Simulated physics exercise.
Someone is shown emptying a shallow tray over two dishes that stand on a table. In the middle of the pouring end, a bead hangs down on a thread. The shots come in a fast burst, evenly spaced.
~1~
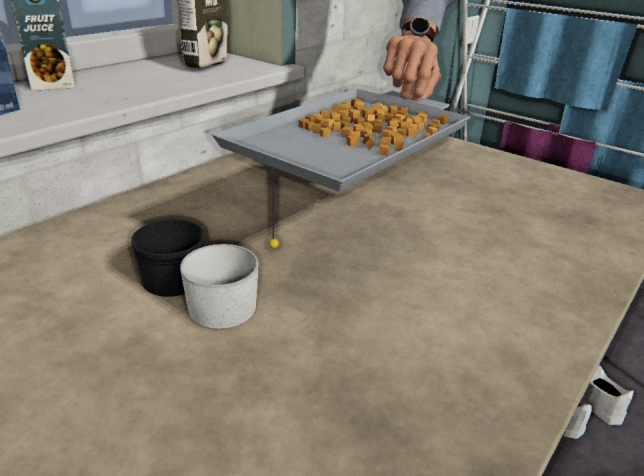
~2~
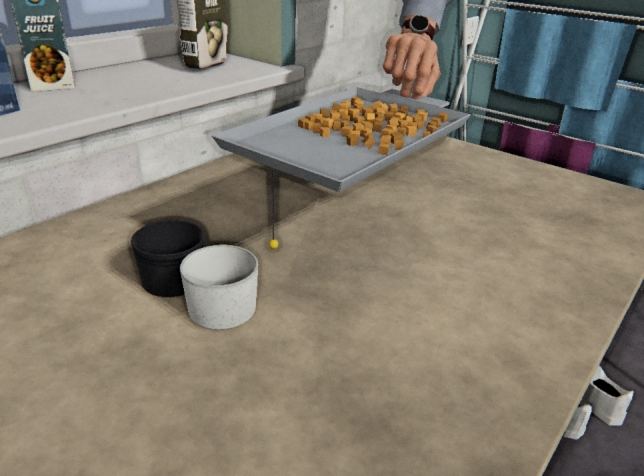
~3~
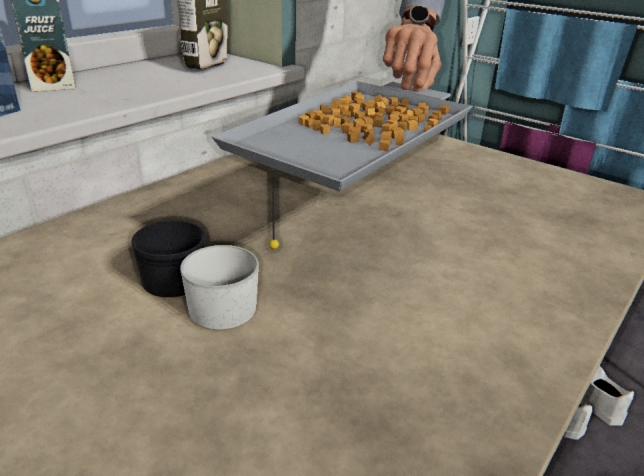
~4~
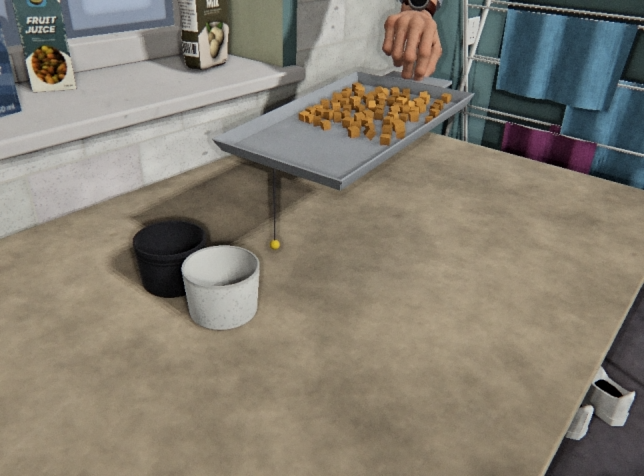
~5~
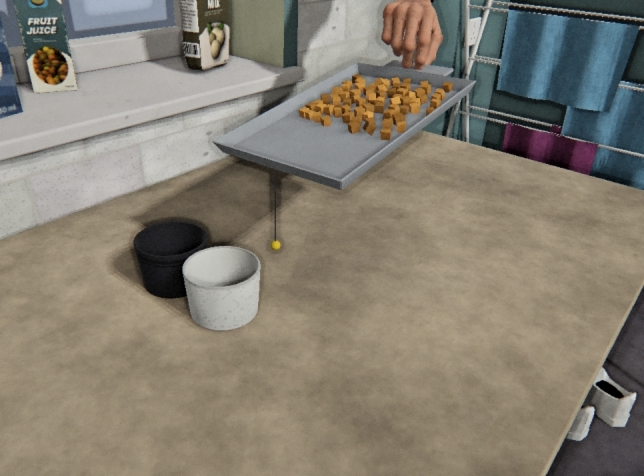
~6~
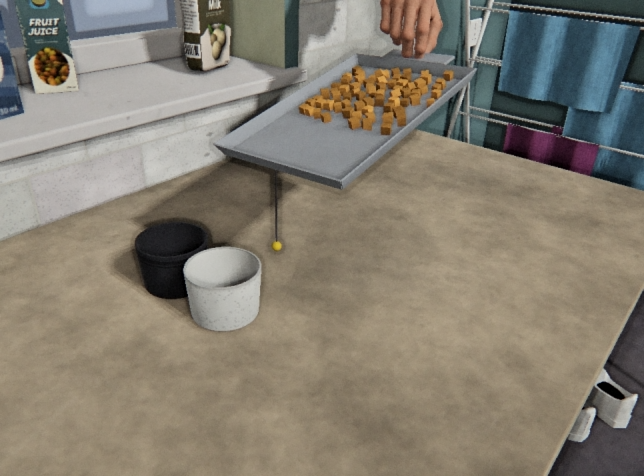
Tray of small orange-brown cubes tilting slightly as a hand raises its far end above a table with black and white dishes.
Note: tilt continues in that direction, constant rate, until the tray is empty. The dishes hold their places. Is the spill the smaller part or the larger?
Looks like most of the load ends up caught, you see.
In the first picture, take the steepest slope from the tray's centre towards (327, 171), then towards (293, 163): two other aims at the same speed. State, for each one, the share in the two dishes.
About 0 %, then 30 %.
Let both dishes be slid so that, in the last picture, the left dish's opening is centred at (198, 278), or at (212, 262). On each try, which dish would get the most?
In the first position the left of the two, in the second the left of the two.
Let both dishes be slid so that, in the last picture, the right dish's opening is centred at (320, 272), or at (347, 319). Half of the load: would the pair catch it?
Well, not up to half at the first spot and not up to half at the second.
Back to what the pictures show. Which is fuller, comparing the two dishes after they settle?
The one to the right.
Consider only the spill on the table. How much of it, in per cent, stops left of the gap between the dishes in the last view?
That comes to about 20 per cent of the pieces.
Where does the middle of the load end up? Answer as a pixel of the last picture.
About pixel (218, 301).
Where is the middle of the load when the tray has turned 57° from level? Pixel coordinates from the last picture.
I'd put the middle of the pieces at roughly (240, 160).
Shortly afterwards, tray tipped steeply; near two thirds on the tray; near a third in the air.
Next, tray tipped right over; near a third on the tray; near a third in the right dish; near a quarter in the left dish; a little outside both; a little in the air.
Some moments later, tray tipped past a quarter turn; near half in the right dish; near a quarter in the left dish; near a quarter outside both.
In the end, tray tipped past a quarter turn; near half in the right dish; near a quarter in the left dish; near a quarter outside both.
